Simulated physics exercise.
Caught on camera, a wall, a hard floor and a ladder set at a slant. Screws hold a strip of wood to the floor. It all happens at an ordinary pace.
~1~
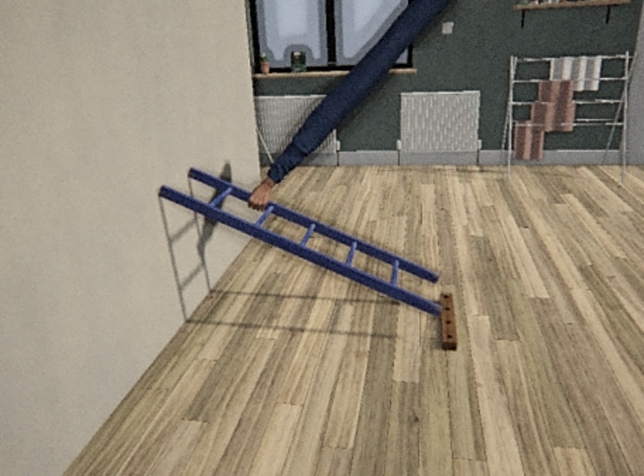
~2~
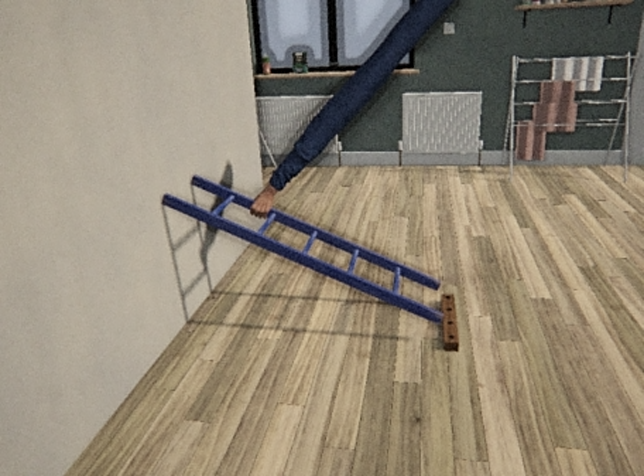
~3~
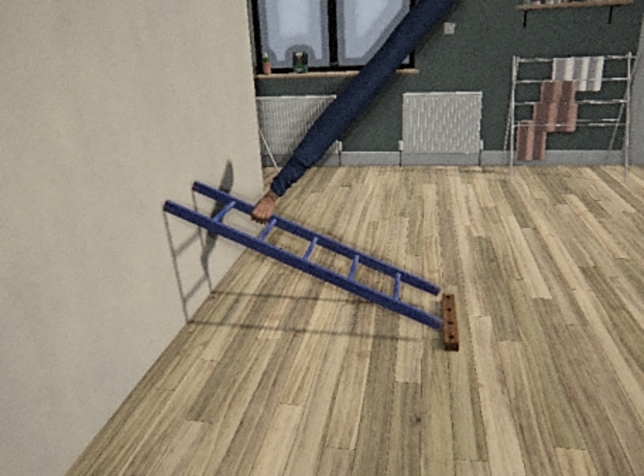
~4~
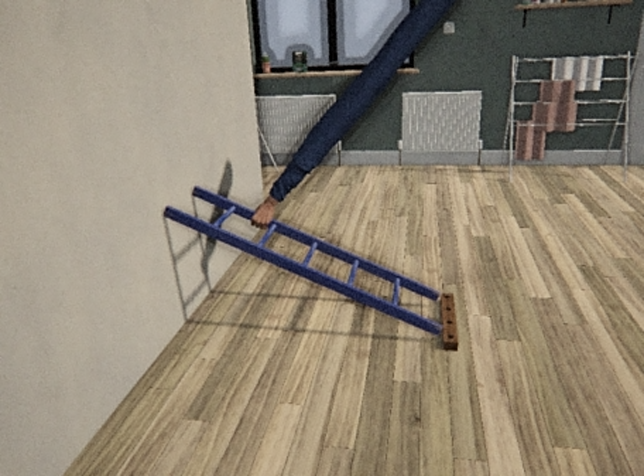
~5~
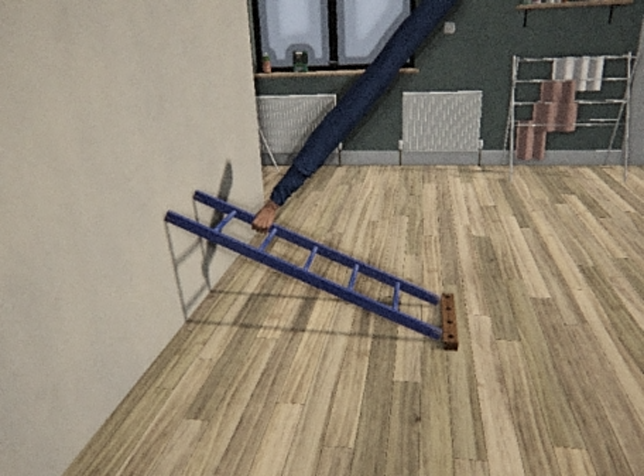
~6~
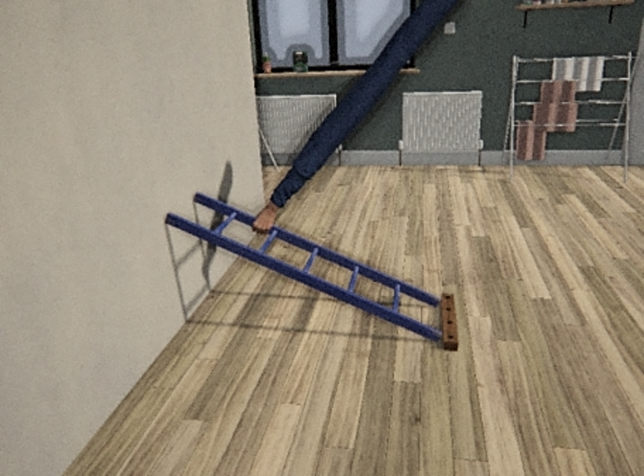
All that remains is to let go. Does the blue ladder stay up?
The blue ladder holds its place.
Then, 0.12 s on from there, blue ladder moving near (310, 264).
Then, 0.40 s on from there, blue ladder at rest near (310, 264).
In the end, the blue ladder remains leaning, near (310, 264).
